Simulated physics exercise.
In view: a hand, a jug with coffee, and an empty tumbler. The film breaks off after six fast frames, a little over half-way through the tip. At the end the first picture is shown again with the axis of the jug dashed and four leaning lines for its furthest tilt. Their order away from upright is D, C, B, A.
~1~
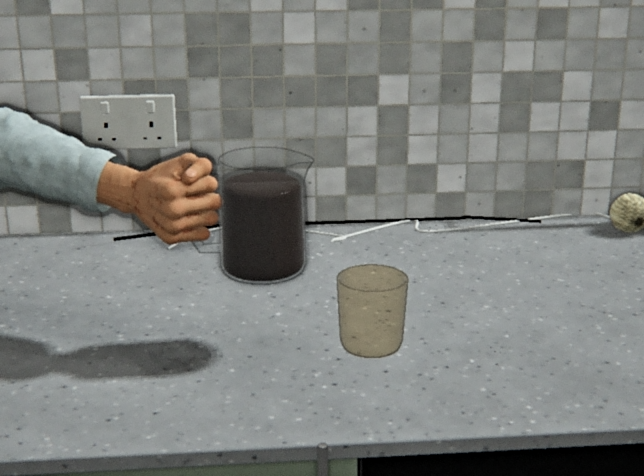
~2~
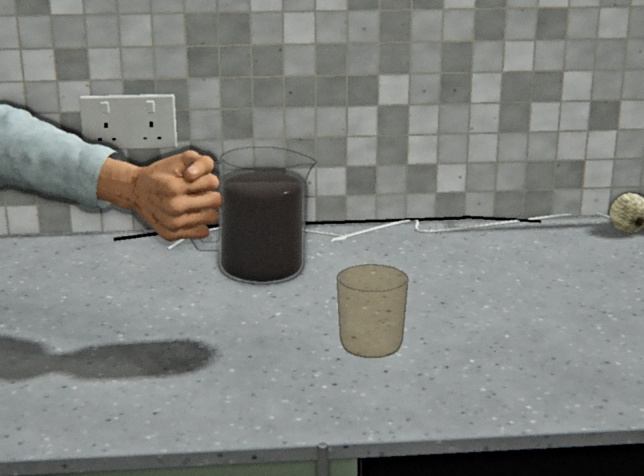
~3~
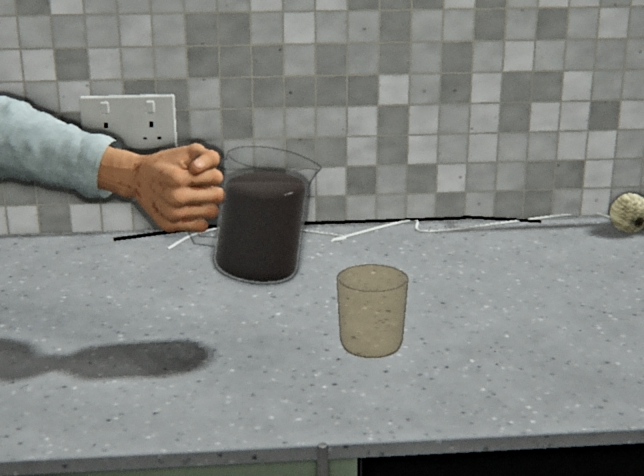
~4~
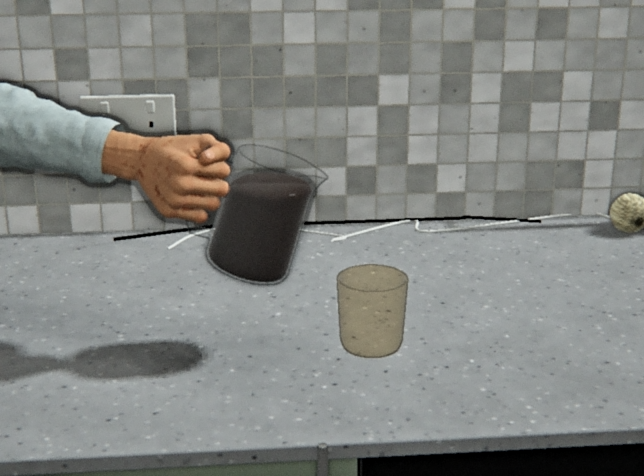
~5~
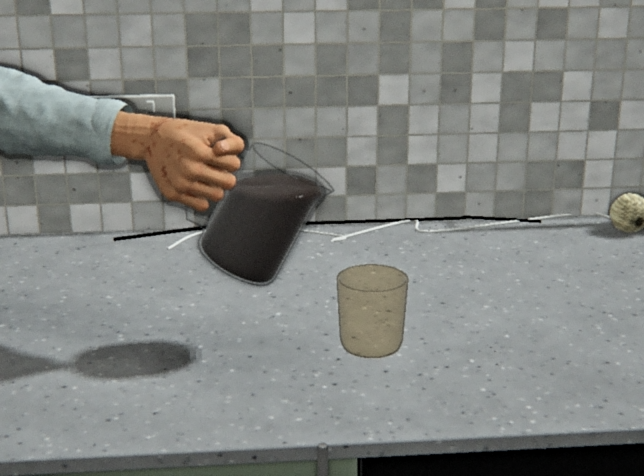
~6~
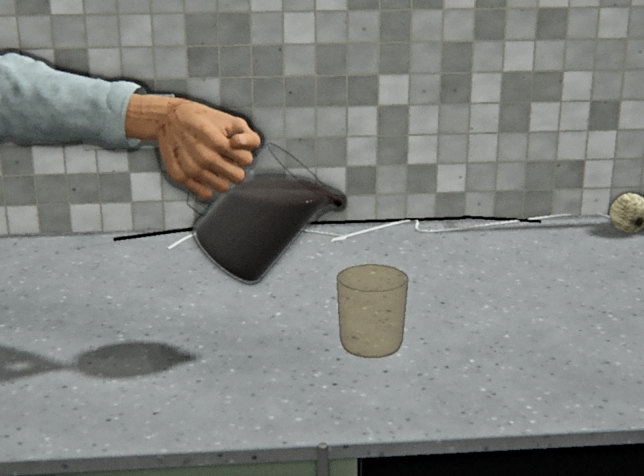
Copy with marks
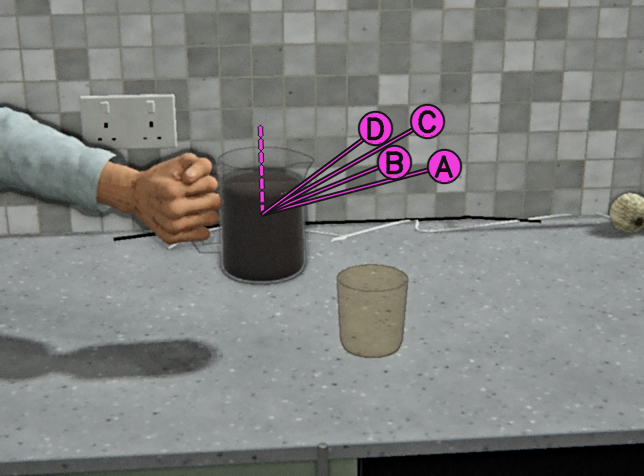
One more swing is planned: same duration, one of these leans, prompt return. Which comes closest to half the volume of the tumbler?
Line C.
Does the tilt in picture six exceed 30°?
Yes.
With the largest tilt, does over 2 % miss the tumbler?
Yes.
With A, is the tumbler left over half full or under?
Over half.
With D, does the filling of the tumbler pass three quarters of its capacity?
No, less.
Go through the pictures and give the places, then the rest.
Upright, lip at (312, 159); rim of the tumbler round (372, 277); nothing has left yet, in the first picture.
Tipped about 2°, lip at (314, 161); nothing has left yet, in the second picture.
Tipped about 8°, lip at (320, 167); nothing has left yet, in the third picture.
Tipped about 18°, lip at (327, 176); nothing has left yet, in the fourth picture.
Tipped about 29°, lip at (333, 189); nothing has left yet, in the fifth picture.
Tipped about 41°, lip at (336, 203); coffee is over the lip, down to (336, 203), in the sixth picture.
In magenta, A at (428, 170); B at (377, 167); C at (413, 129); D at (362, 139).
With A, the tumbler ends with about 77 % of what it can hold; 12 % of the coffee is spilt.
With B, the tumbler ends with about 72 % of what it can hold.
With C, the tumbler ends with about 50 % of what it can hold.
With D, the tumbler ends with about 31 % of what it can hold.
